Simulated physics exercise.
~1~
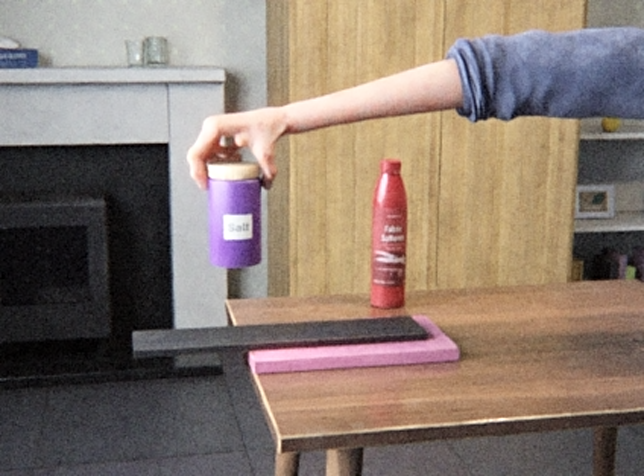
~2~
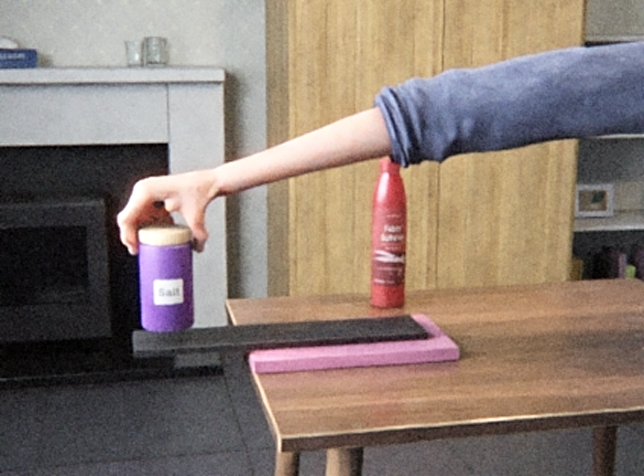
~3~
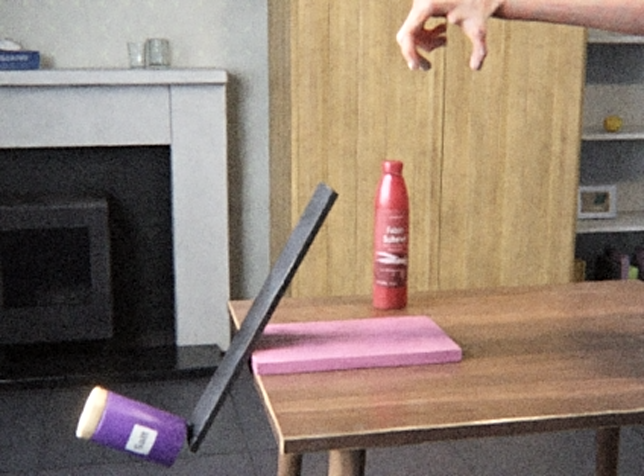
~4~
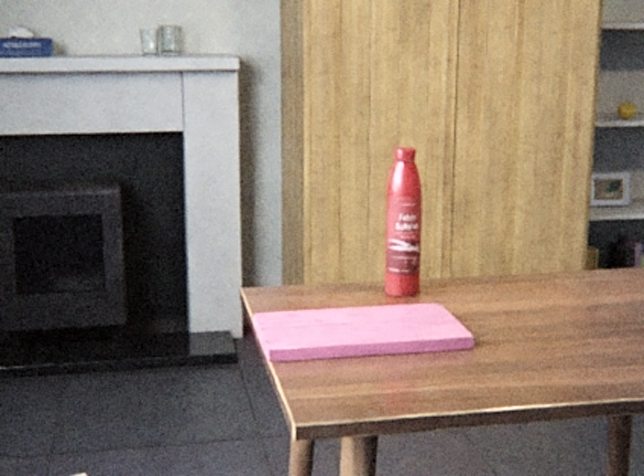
In the video, a hand lowers a purple jar onto the overhanging left end of a black board resting on a pink slab at a table's edge, then lets go. The board tips and falls with the jar, leaving the slab and red bottle on the table.
